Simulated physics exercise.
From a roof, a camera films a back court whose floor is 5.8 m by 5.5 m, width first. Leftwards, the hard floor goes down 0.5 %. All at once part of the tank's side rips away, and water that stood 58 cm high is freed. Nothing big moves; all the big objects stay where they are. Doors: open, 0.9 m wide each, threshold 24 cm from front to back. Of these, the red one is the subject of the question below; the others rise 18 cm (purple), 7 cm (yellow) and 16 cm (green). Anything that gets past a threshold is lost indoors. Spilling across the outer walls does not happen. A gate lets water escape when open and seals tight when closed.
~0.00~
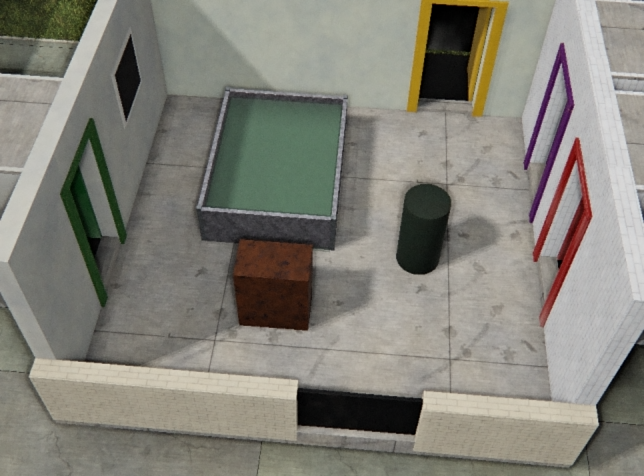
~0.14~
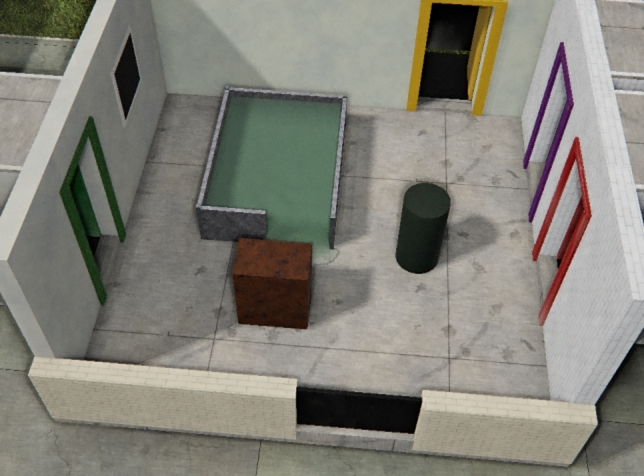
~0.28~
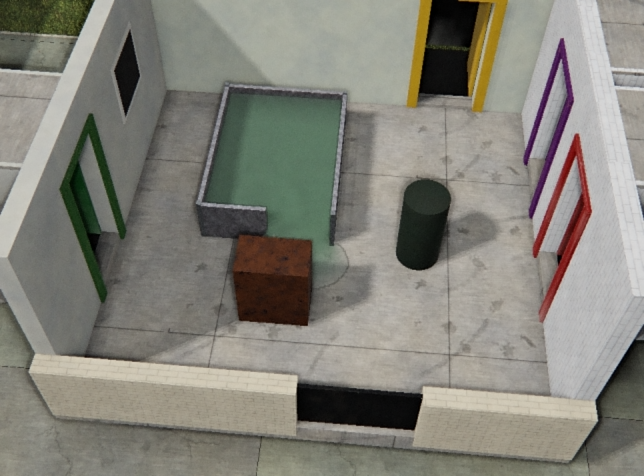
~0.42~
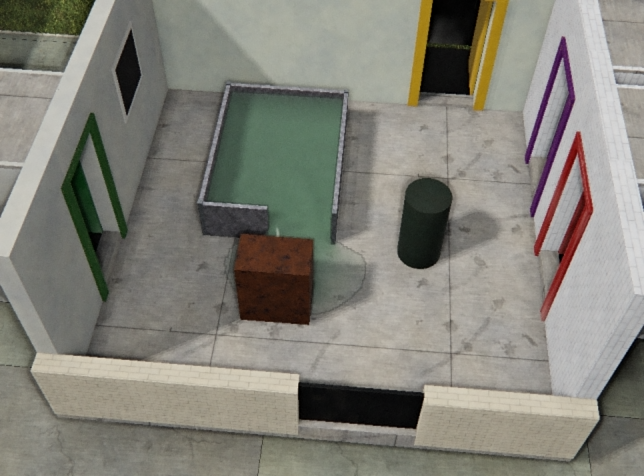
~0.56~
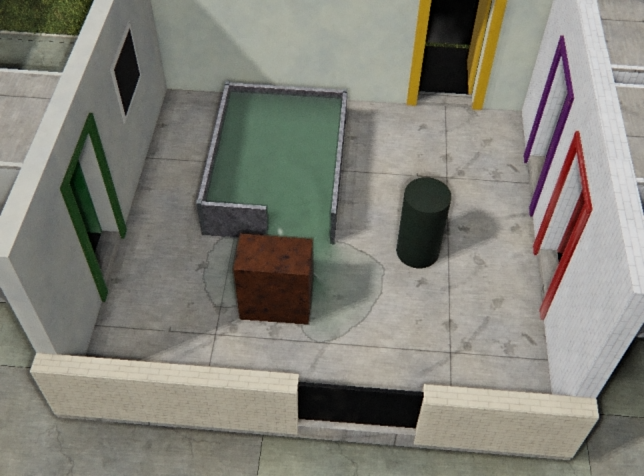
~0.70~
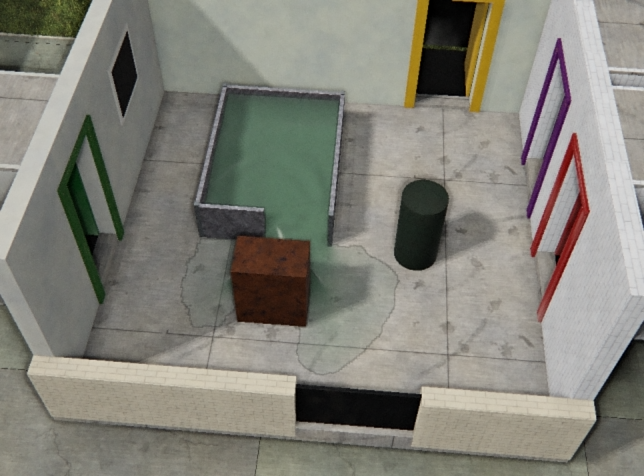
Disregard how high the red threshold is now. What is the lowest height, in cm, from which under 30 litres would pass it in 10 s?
7.5 cm.
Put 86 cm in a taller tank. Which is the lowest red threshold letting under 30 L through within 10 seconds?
In that case, roughly 13.5 cm.
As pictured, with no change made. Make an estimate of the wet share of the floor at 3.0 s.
About 55 per cent.
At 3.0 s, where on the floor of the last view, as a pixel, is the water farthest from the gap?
(551, 429).
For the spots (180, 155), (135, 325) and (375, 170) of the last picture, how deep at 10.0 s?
Some 8, 5 and 7 cm.
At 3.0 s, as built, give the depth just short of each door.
Centimetres: Purple = 0, yellow = 0, green = 16, red = 11.
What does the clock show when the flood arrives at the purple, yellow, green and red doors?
Front arrival: Purple 3.6 seconds, yellow 5.5 seconds, green 1.4 seconds, red 2.2 seconds.
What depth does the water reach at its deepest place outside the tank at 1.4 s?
Max depth: Near 46 cm.
After 1.4 s water covers 25 % of the floor, deepest (46 cm) near (295, 285); it has not reached the red door.
After 3.0 s water covers 55 % of the floor, deepest (30 cm) near (282, 284); 11 cm at the red door, 0 litres in over its 16 cm threshold.
After 10.0 s water covers 100 % of the floor, deepest (14 cm) near (197, 96); 7 cm at the red door, 0 litres in over its 16 cm threshold.
At the red door as built, the water arrived by 2.3 s and peaked near 13 cm at 3.6 s.
With a threshold of 6.5 cm, 46 litres would have come in within the 10 s; with 8.5 cm, 20 litres. So under 30 litres takes about 7.5 cm.
